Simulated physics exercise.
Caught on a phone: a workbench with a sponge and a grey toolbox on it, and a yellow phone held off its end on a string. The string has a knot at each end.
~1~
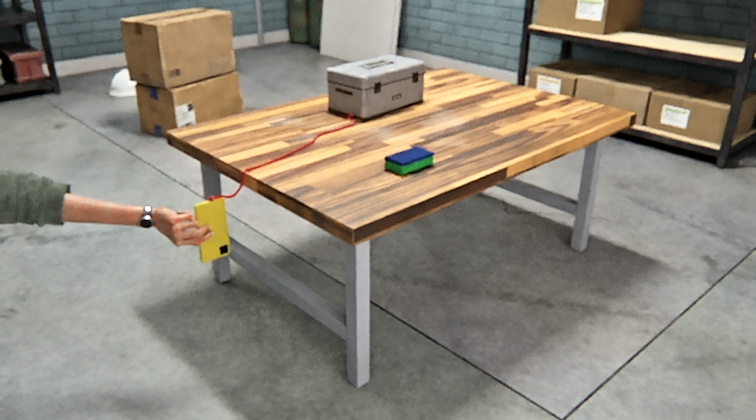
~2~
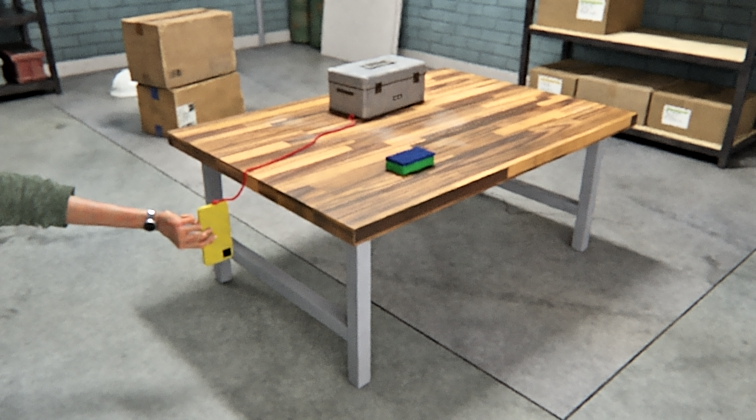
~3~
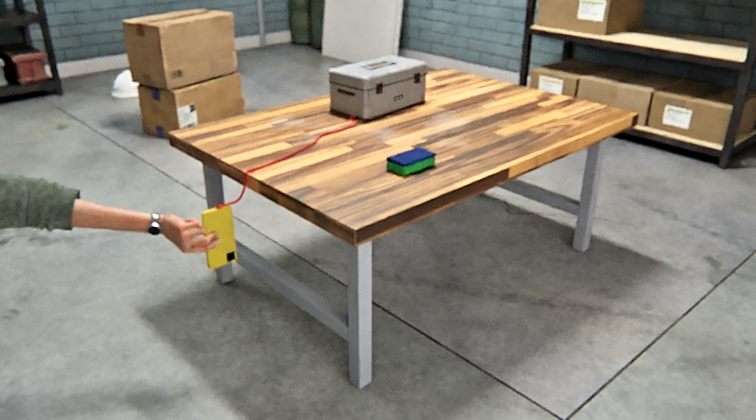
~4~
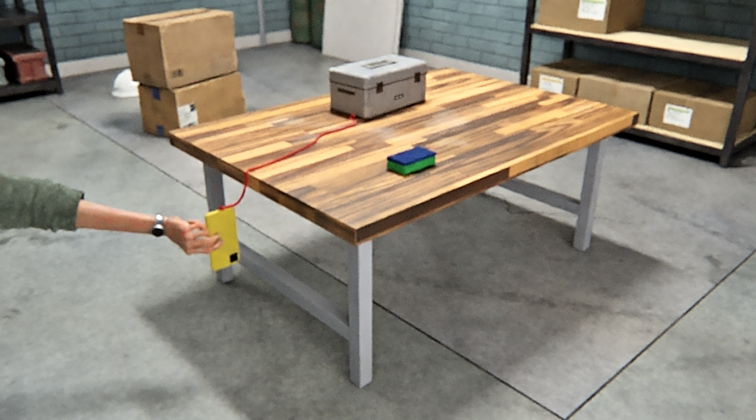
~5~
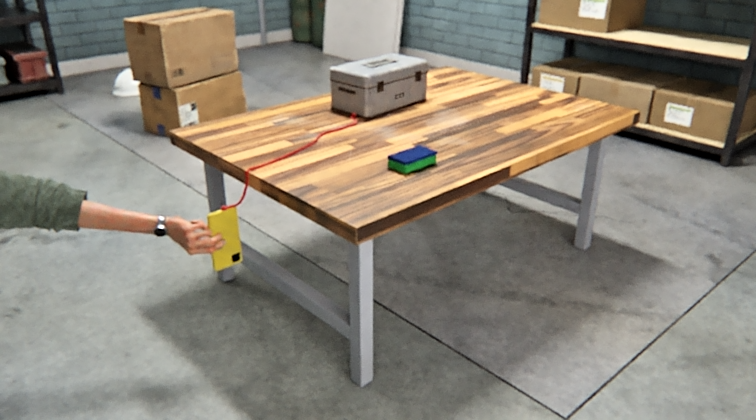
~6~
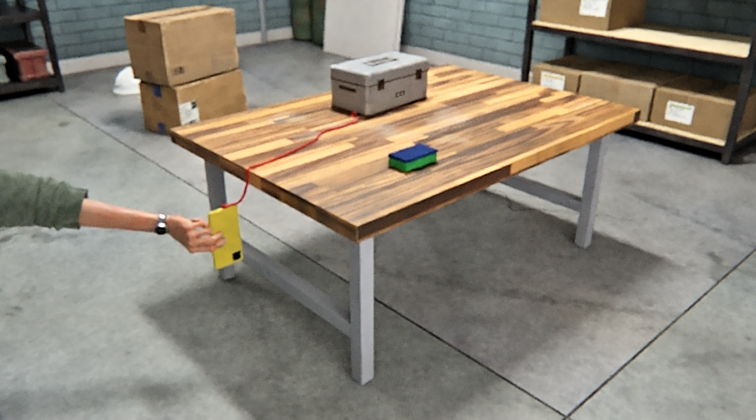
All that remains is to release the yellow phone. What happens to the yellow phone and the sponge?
As it turns out, the yellow phone ends up dangling, the sponge keeps its place.
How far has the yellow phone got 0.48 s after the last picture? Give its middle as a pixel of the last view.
By then it is at (270, 236).
Then, 0.48 s after the last picture, phone below the edge near (270, 236); toolbox unmoved; sponge unmoved.
Then, 1.18 s after the last picture, phone below the edge near (230, 254); toolbox unmoved; sponge unmoved.
Then, 1.98 s after the last picture, phone below the edge near (213, 256); toolbox unmoved; sponge unmoved.
At rest, phone below the edge near (249, 243); toolbox unmoved; sponge unmoved. The yellow phone swings from the edge and the sponge stays on top.
